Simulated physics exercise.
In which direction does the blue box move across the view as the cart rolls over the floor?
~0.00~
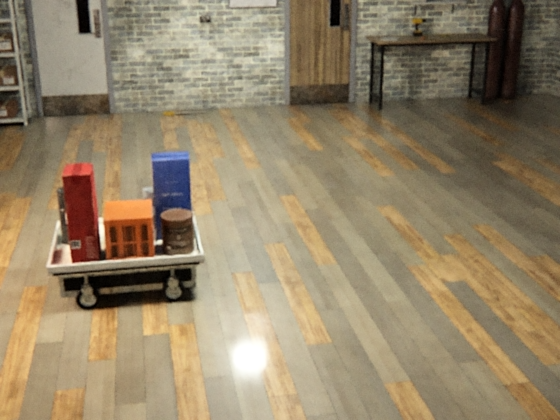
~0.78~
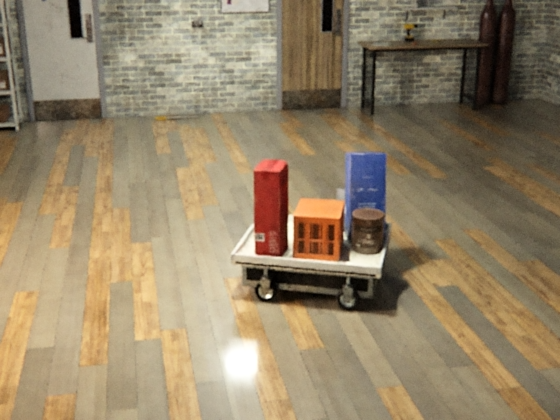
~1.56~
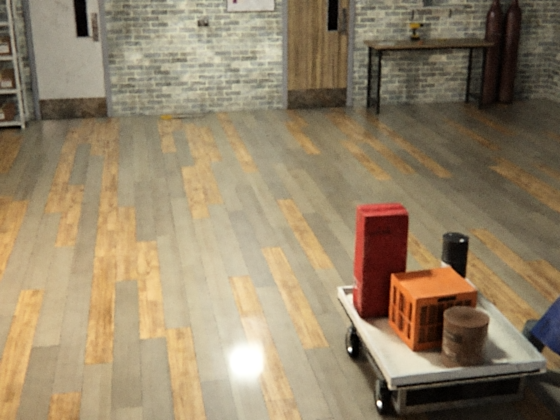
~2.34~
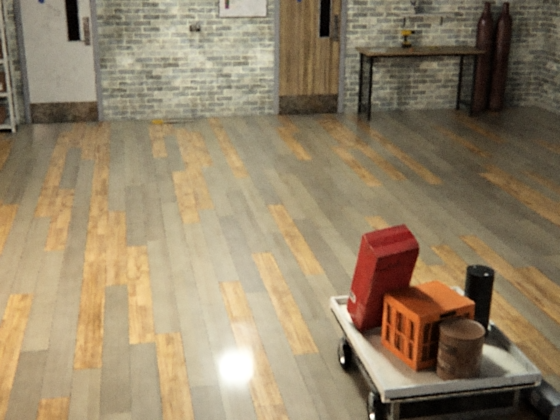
The blue box moves to the right, as the viewer sees it.
